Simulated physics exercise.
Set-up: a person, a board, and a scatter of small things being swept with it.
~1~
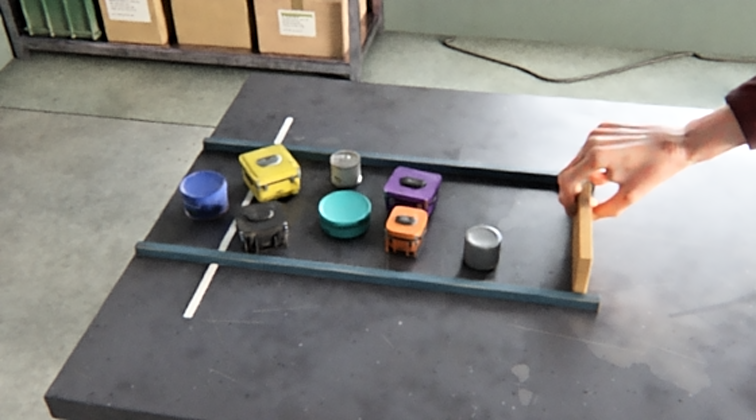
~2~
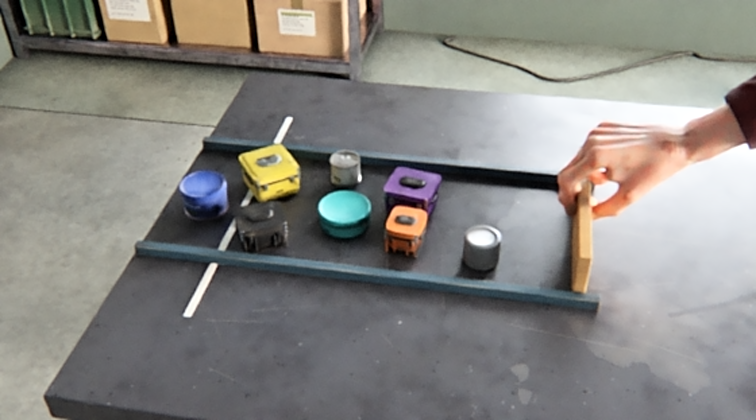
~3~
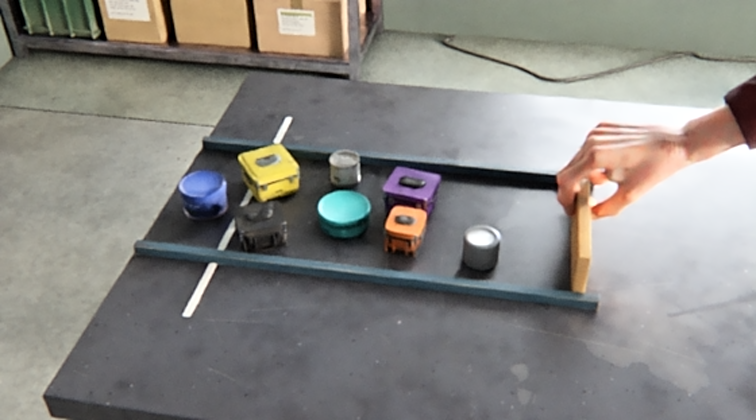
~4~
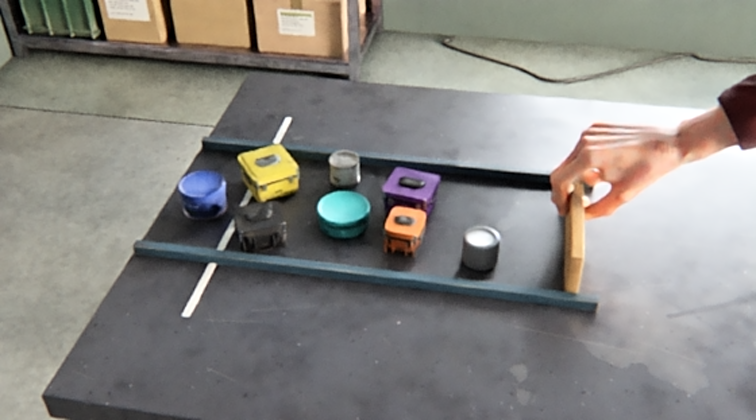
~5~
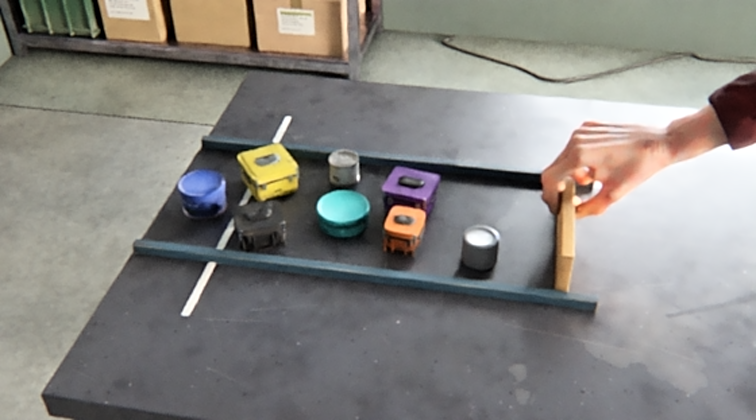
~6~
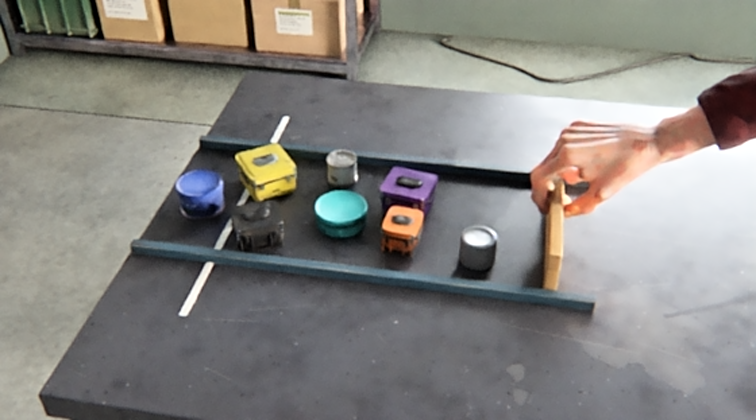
A hand holds a wooden board upright at the right end of two dark rails on a black table, then slides it a short way left between them. The small pots, cases and tubs scattered ahead of it, some near a white strip, stay put, with a gap still separating them from the board.
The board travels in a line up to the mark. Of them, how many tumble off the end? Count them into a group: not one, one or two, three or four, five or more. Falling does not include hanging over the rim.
Group: One or two.
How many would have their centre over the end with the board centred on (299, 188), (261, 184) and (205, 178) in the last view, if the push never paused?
0; 1; 4.
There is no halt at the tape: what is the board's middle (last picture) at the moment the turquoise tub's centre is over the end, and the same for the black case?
About (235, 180), and about (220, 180) for the other.
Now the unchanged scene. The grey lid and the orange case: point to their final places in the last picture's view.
The first near (205, 227), the second near (217, 200).
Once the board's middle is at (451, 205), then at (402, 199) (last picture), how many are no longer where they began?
Counts: 2, 4.
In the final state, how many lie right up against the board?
4 of them.
Soon after, none off yet; blue pot at rest near (201, 195); yellow case at rest near (267, 173); black case at rest near (257, 226).
After that, none off yet; blue pot at rest near (201, 195); yellow case displaced a little near (253, 165); black case at rest near (256, 227).
In the end, the number that fall off is one or two; gone, blue pot.
